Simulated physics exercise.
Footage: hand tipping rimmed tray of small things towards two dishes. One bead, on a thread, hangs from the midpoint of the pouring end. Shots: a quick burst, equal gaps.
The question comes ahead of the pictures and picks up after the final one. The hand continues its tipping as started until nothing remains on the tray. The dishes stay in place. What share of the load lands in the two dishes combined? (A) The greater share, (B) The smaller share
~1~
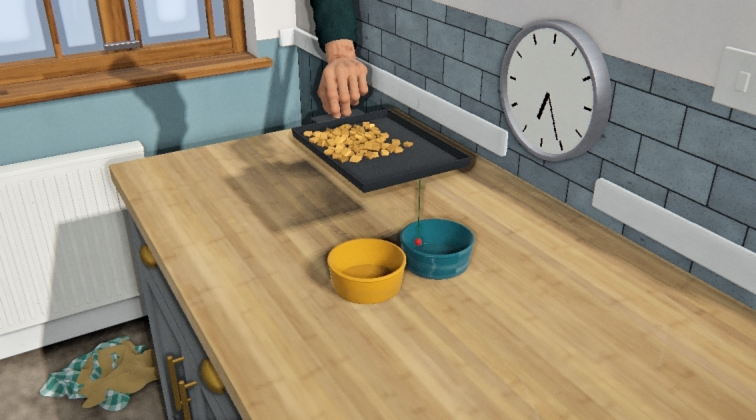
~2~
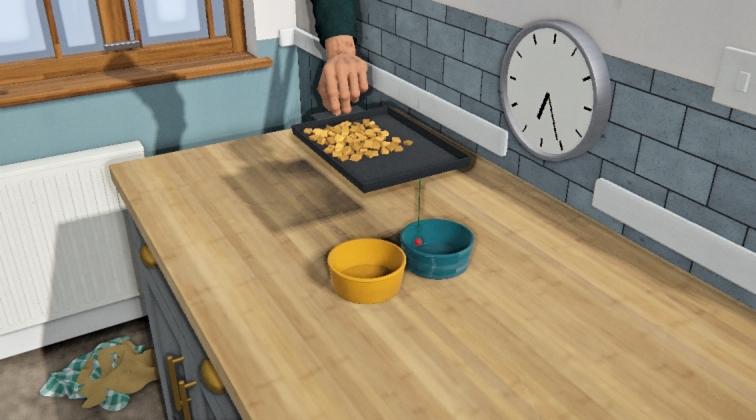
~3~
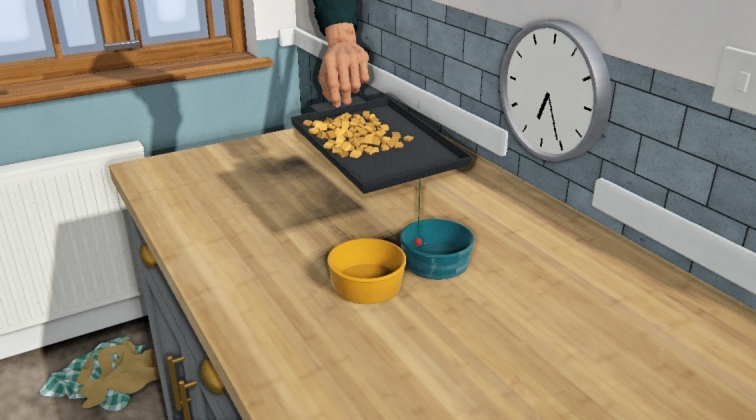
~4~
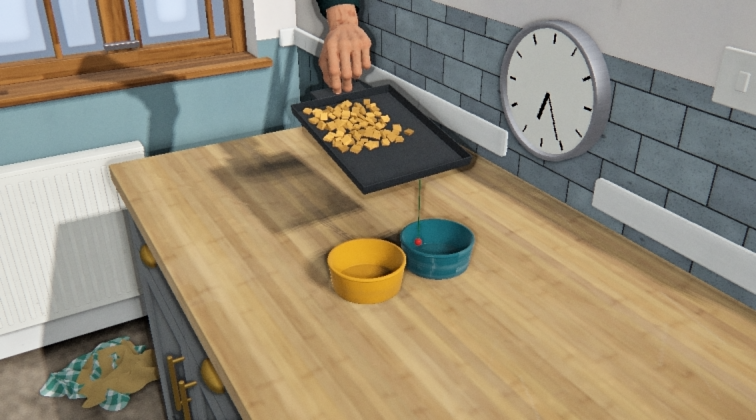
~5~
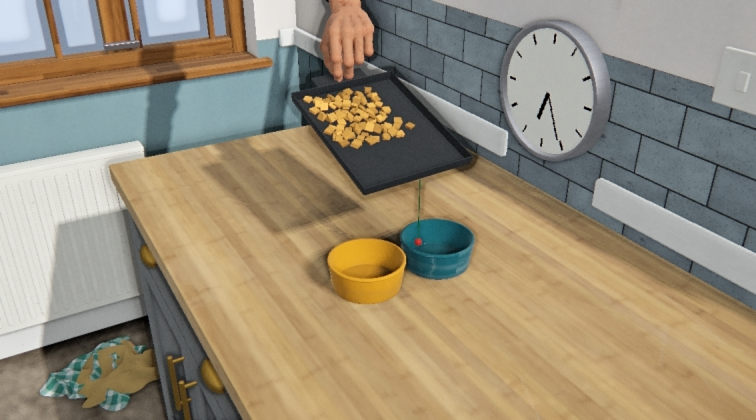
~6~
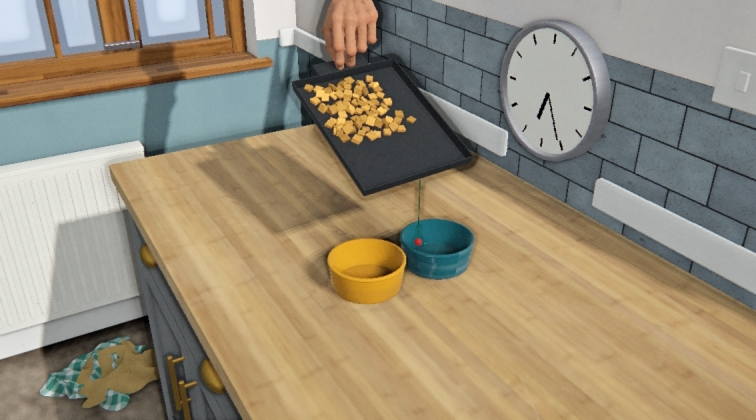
B, the smaller share.
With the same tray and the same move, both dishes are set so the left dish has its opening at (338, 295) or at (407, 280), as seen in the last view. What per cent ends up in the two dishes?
First placement: Some 70 %; second placement: Some 90 %.
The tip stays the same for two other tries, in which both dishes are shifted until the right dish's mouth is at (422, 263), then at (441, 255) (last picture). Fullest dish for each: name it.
At place one the right of the pair; at place two the left of the pair.
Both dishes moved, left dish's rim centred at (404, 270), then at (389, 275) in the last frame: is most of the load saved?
First the larger part, then most of it.
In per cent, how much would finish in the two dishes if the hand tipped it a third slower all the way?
Something like 30 in a hundred.
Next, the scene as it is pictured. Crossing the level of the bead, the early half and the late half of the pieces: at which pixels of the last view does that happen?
I'd put it at roughly (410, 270), and after that at roughly (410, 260).
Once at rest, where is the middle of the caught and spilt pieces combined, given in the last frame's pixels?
Near pixel (418, 314).
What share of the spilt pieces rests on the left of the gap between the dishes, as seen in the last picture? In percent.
I'd put it at close to 20 per cent.
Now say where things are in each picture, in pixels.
The first picture shows corners of the pouring end near (364, 183) and (470, 157), level; middle of the load near (356, 143), cereal squares; left dish near (386, 287); right dish near (458, 263); bead on its thread near (418, 242).
The second picture shows corners of the pouring end near (364, 183) and (470, 157), level; middle of the load near (356, 141).
The third picture shows corners of the pouring end near (364, 184) and (470, 156), tipped barely, lowest at the left corner; middle of the load near (357, 135).
The fourth picture shows corners of the pouring end near (365, 186) and (471, 156), tipped a little, lowest at the left corner; middle of the load near (357, 127).
The fifth picture shows corners of the pouring end near (365, 187) and (471, 156), tipped clearly, lowest at the left corner; middle of the load near (358, 119).
The sixth picture shows corners of the pouring end near (365, 189) and (472, 156), tipped clearly, lowest at the left corner; middle of the load near (359, 111); left dish near (386, 287); right dish near (458, 263).
Shortly afterwards, tray tipped steeply; the bulk on the tray; near a quarter in the air.
Next, tray tipped past a quarter turn; near a quarter on the tray; a little in the left dish; near two thirds outside both; a little in the air.
Some moments later, tray tipped past a quarter turn; near a quarter in the left dish; the bulk outside both.
In the end, tray tipped past a quarter turn; near a quarter in the left dish; none at all in the right dish; the bulk outside both.
